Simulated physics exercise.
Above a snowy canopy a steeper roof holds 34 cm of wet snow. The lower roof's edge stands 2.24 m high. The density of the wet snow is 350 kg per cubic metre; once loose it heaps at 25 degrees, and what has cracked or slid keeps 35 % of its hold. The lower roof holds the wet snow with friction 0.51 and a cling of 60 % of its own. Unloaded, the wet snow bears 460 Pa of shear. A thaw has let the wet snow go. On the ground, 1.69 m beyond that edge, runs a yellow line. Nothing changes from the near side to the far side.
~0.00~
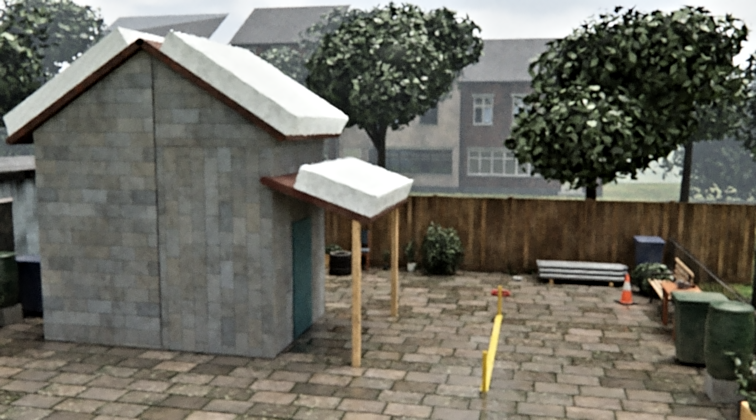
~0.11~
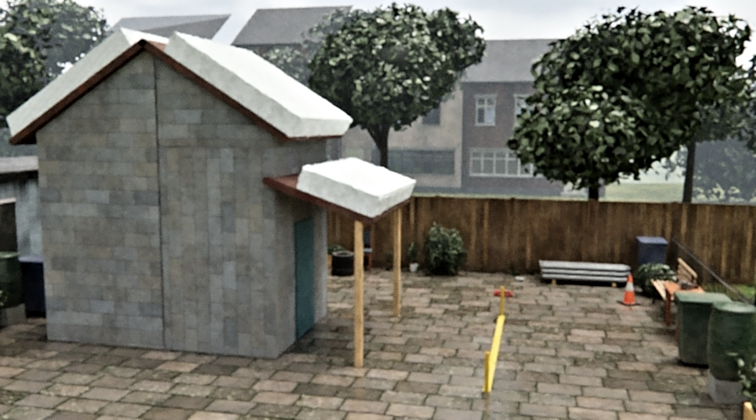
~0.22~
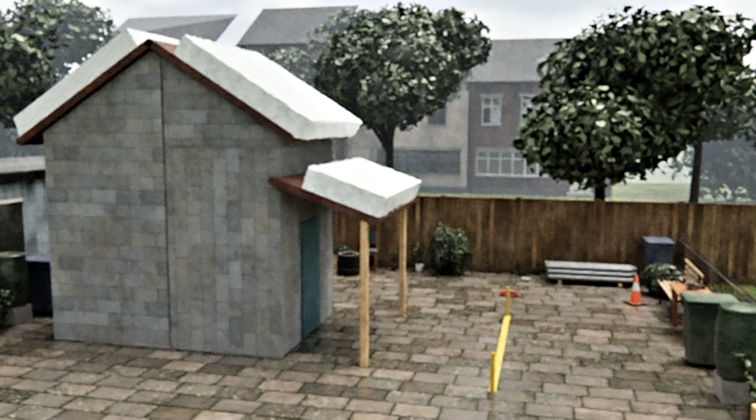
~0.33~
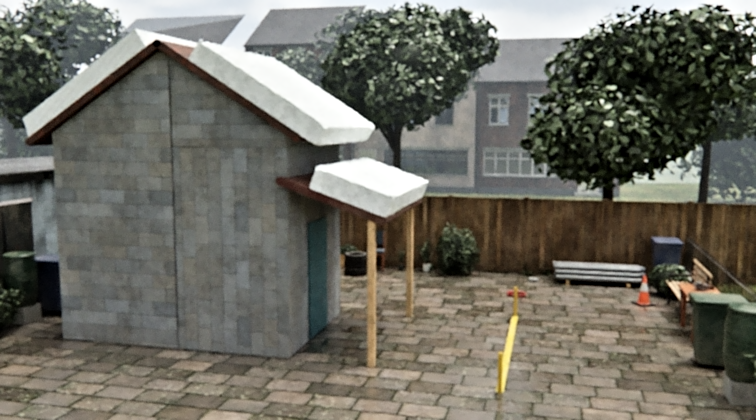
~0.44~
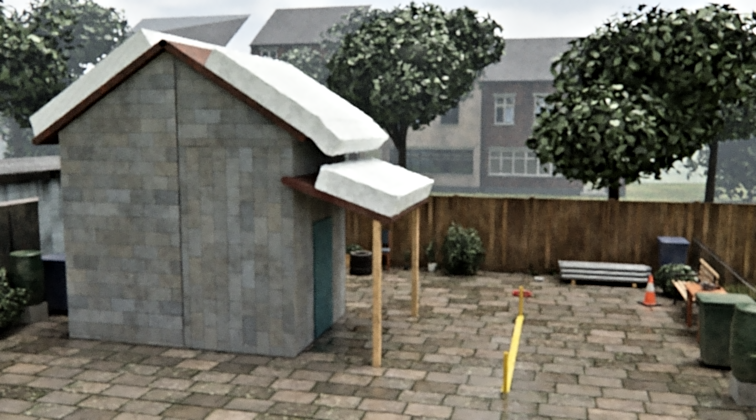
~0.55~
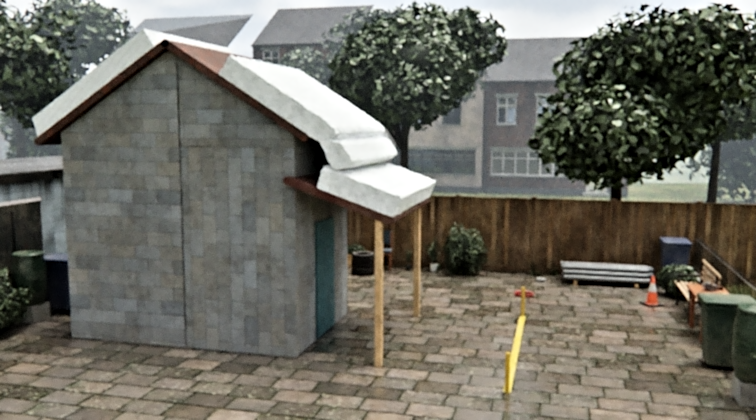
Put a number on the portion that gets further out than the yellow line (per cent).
It comes to some 45 %.
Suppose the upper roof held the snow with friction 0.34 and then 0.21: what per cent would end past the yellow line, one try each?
In turn about 30 %, 40 %.
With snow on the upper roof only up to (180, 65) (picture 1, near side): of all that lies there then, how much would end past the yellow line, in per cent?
In that case some 40 per cent.
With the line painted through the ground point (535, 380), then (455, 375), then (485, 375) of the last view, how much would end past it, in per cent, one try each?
In turn about 40 %, 65 %, 55 %.
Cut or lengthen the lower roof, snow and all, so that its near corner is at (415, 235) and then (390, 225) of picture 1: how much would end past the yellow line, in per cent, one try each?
In that order: 40 %, 45 %.
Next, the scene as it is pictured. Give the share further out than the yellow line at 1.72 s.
Near 22 %.
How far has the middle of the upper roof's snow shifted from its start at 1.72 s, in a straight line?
Some 5.0 m.
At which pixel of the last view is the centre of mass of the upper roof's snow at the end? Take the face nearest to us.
Around (554, 362).
After 1.08 s, none is below the lower edge and 0 % is past the line.
After 1.72 s, 75 % is below the lower edge and 21 % is past the line.
After 2.36 s, 79 % is below the lower edge and 45 % is past the line.
After 3.00 s, 79 % is below the lower edge and 45 % is past the line.
After 3.10 s, at the end, 79 % is below the lower edge and 45 % is past the line.
